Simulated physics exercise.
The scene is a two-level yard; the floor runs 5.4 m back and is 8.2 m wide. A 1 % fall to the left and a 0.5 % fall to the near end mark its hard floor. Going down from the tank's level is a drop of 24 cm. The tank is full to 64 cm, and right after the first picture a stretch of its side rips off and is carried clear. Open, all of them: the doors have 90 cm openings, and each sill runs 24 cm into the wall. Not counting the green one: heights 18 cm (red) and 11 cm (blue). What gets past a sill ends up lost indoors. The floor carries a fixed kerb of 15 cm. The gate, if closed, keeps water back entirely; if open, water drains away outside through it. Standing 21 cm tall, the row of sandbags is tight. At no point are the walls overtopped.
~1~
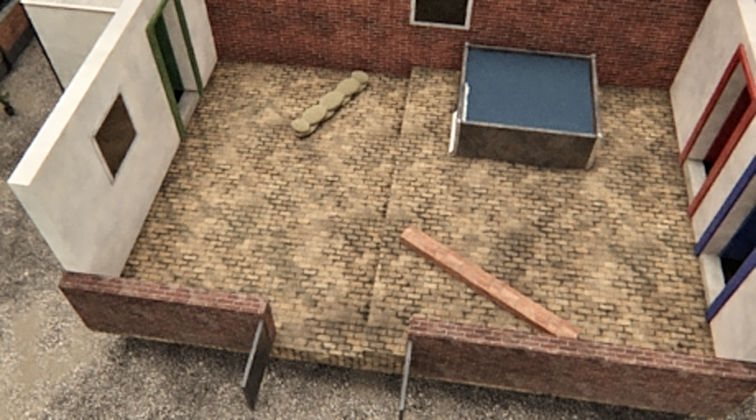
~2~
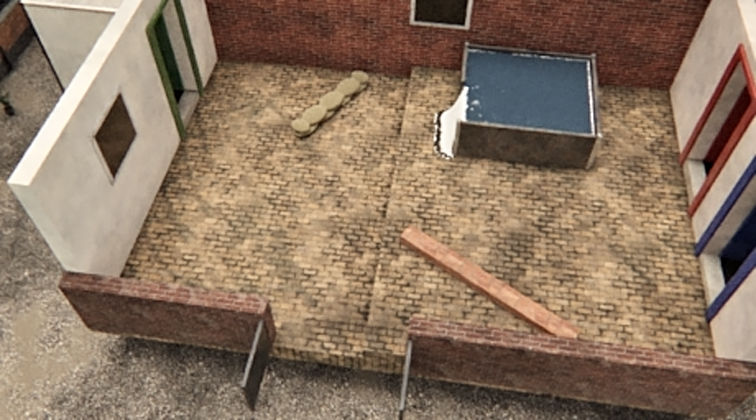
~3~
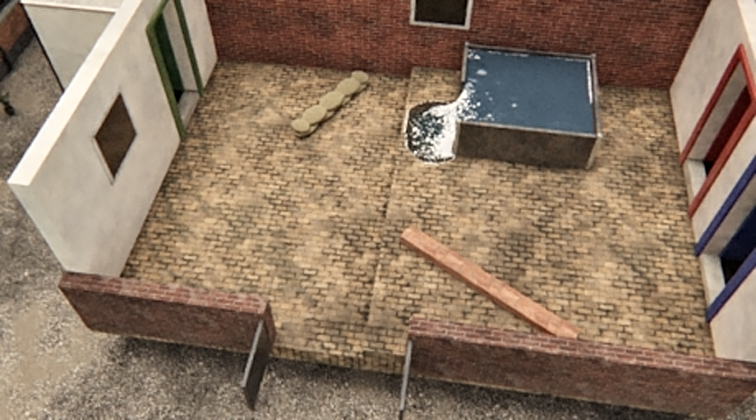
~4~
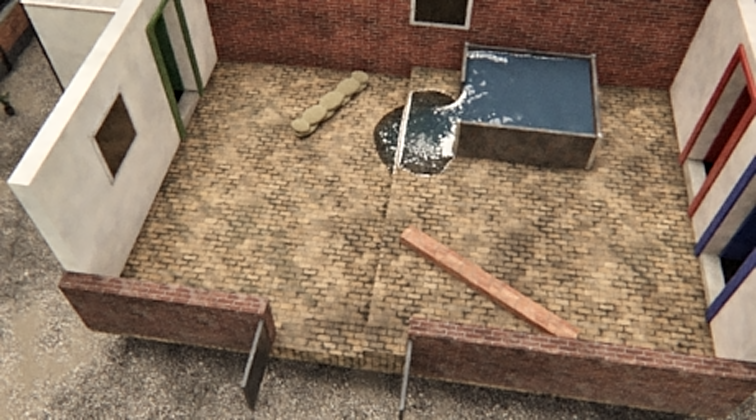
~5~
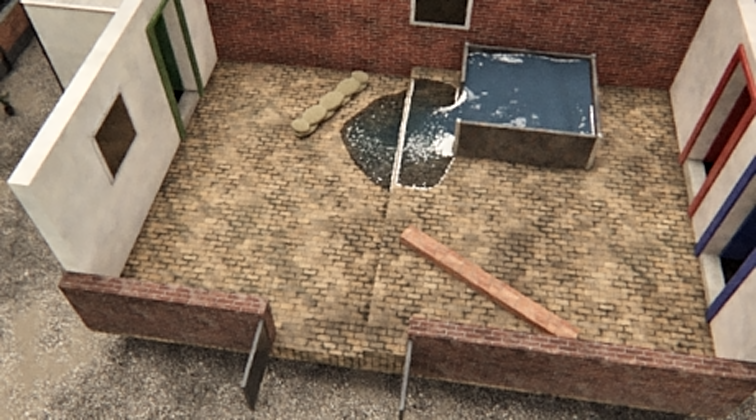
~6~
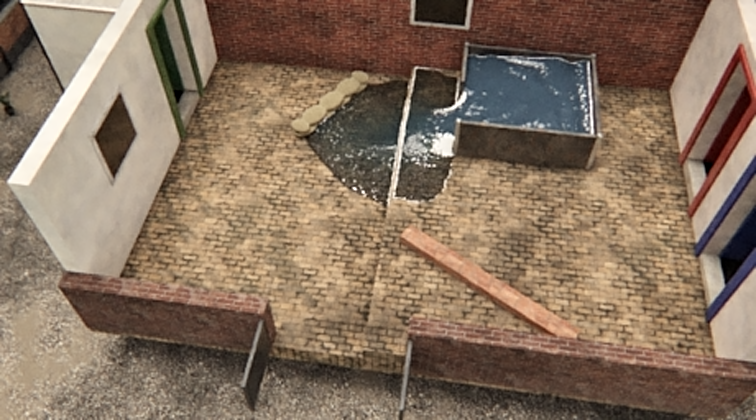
Water pouring from the left side of a blue-filled tank, spreading leftward across a brick-paved yard and reaching a row of sandbags.
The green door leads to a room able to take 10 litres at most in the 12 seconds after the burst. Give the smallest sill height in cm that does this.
Roughly 6.5 cm is needed.
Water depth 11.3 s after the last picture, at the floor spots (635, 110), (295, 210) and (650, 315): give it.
Depths of roughly 0 cm, 9 cm and 0 cm, in that order.
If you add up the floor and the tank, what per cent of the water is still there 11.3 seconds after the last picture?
Around 88 percent is still there.
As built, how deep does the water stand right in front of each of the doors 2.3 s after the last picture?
In cm: Red 0, blue 0, green 9.
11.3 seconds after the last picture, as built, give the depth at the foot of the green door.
It works out to about 9.5 centimetres deep.
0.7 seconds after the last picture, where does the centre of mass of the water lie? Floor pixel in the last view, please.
(472, 127), roughly.
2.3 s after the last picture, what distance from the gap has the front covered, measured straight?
6.0 m.
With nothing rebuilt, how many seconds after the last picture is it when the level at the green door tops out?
Some 11.0 s, more or less.
Then, 0.7 s after the last picture water covers 25 % of the floor, deepest (38 cm) near (451, 135); it has not reached the green door.
Then, 2.3 s after the last picture water covers 50 % of the floor, deepest (42 cm) near (112, 296); 9 cm at the green door, 0 litres in over its 18 cm sill.
Then, 11.3 s after the last picture water covers 50 % of the floor, deepest (14 cm) near (164, 181); 9 cm at the green door, 0 litres in over its 18 cm sill.
At the green door as built, the water peaked near 11 cm, 10.9 s after the last picture.
With a sill of 5.5 cm, 20 litres would have come in within the 12 s; with 7.5 cm, 4 litres. So under 10 litres takes about 6.5 cm.
